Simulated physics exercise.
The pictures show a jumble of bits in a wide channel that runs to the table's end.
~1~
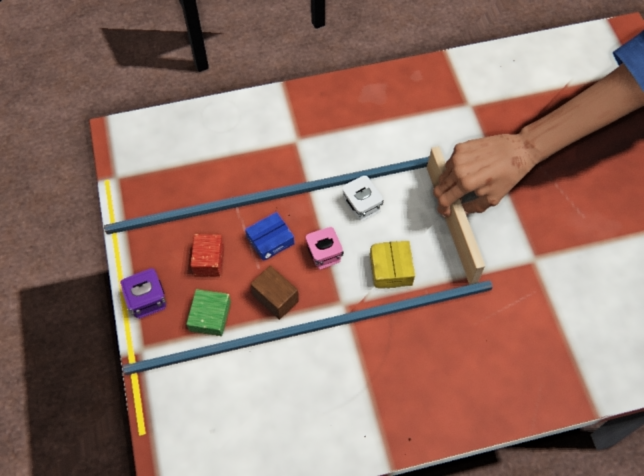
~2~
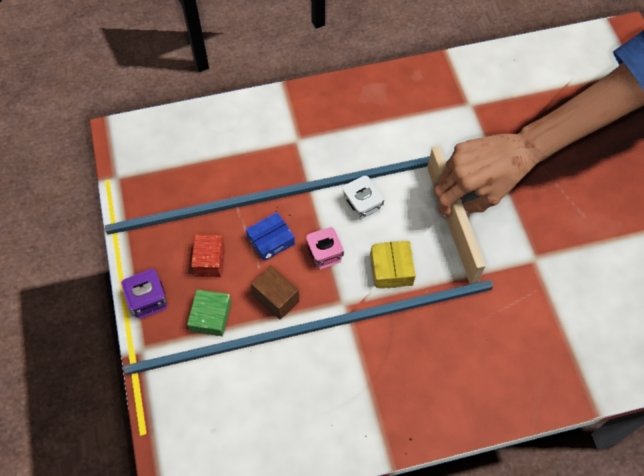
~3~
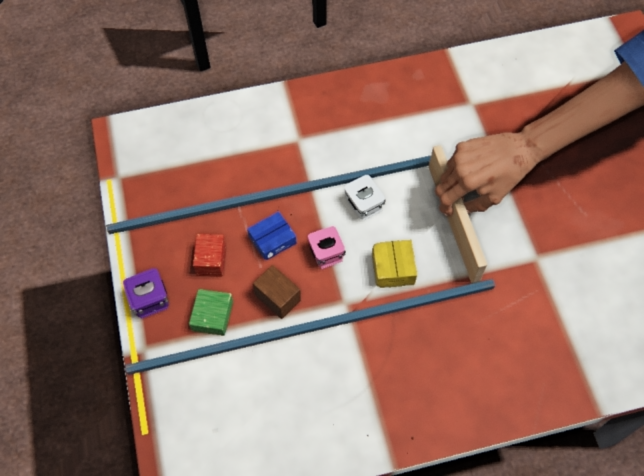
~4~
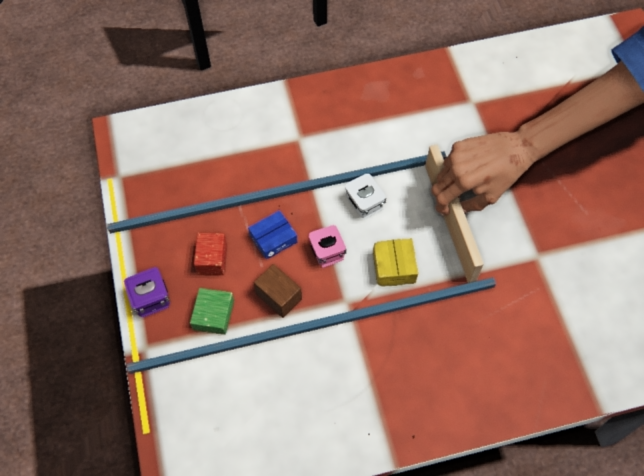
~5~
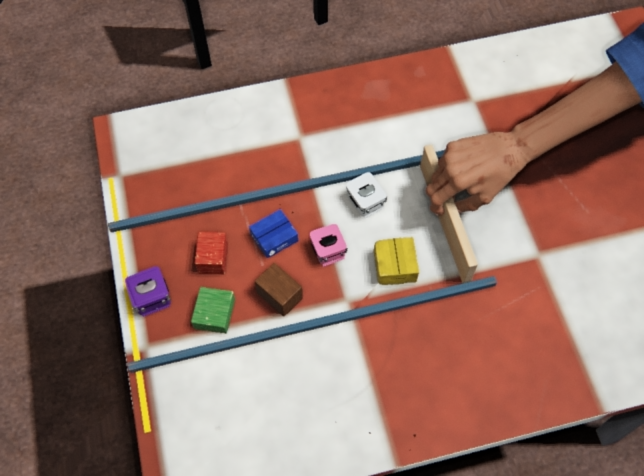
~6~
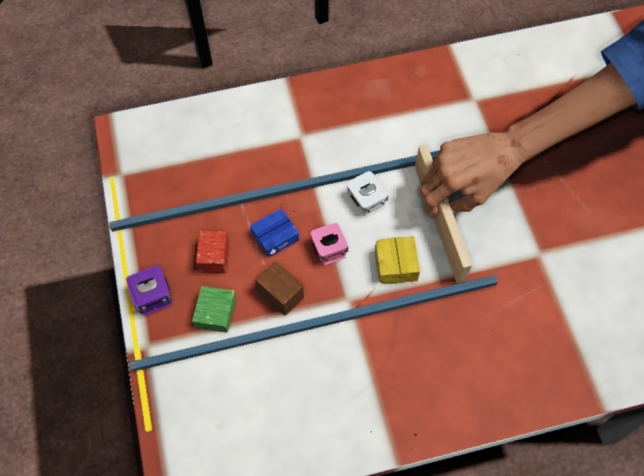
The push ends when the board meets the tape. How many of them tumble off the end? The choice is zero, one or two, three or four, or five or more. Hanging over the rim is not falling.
In the end the number that fall off is five or more.
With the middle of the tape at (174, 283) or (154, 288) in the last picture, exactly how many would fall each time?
Try by try, 3 and 5.
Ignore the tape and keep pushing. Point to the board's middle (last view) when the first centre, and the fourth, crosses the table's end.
Near (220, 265) and (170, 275).
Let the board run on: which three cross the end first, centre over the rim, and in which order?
In order: The purple case, then the green block, then the red block.
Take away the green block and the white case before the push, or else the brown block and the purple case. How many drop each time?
6 in the first case, 6 in the second.
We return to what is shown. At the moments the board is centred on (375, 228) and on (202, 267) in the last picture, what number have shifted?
2 and 8.
Soon after, none off yet; purple case at rest near (150, 291); green block at rest near (215, 309); red block at rest near (213, 252).
After that, none off yet; purple case displaced a little near (132, 296); green block displaced about its own width near (157, 327); red block displaced well along near (158, 276).
In the end, the number that fall off is five or more; gone, yellow box, white case, pink case, blue box, brown block, red block, green block and purple case.
